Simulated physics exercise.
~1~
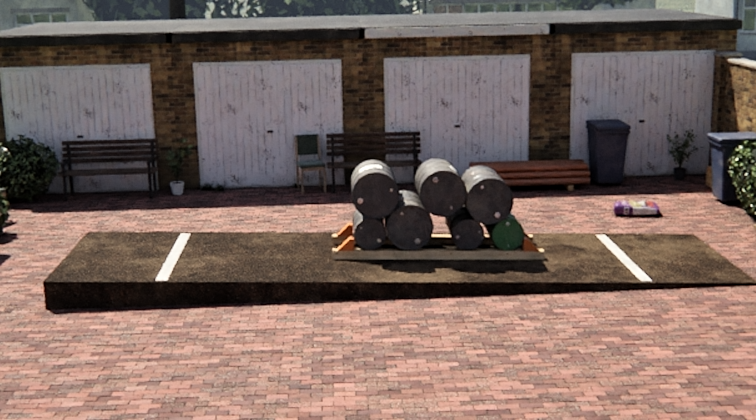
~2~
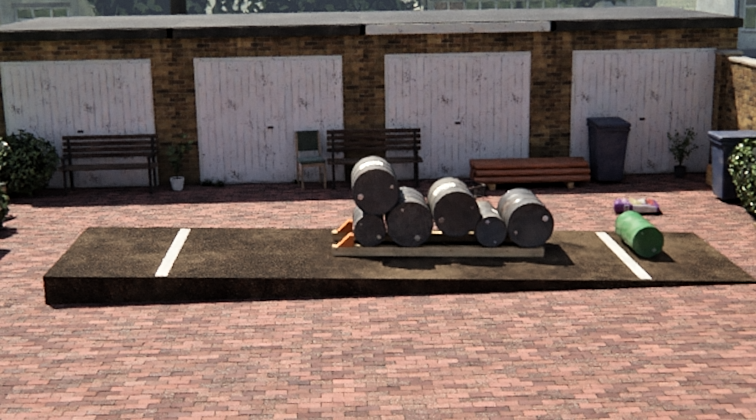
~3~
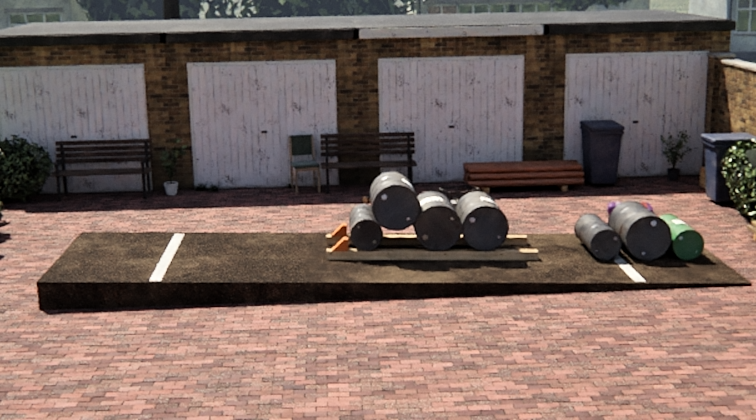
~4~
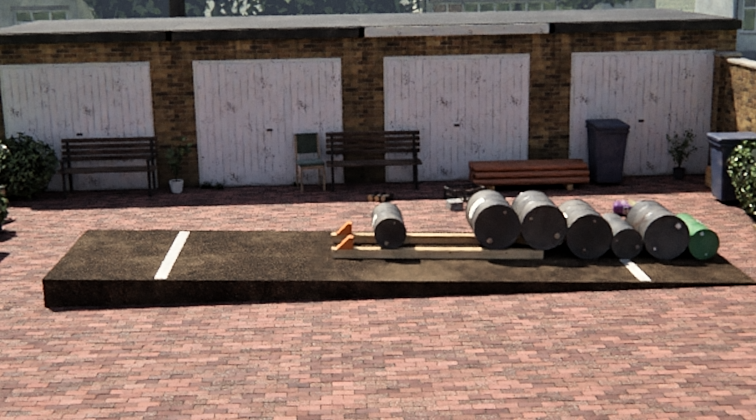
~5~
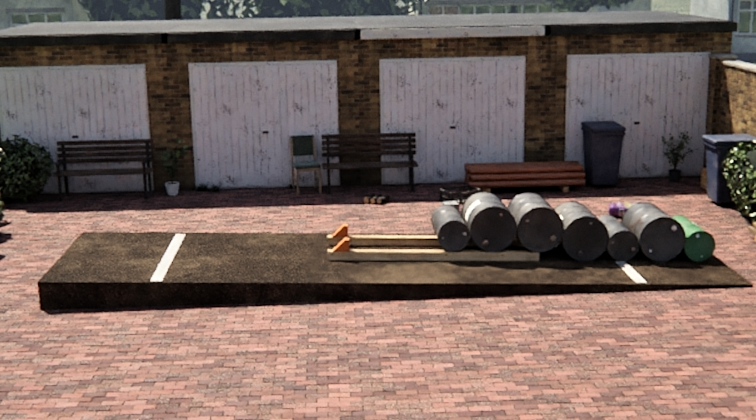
In a paved yard, stacked drums roll right, leaving the green one past a white line.
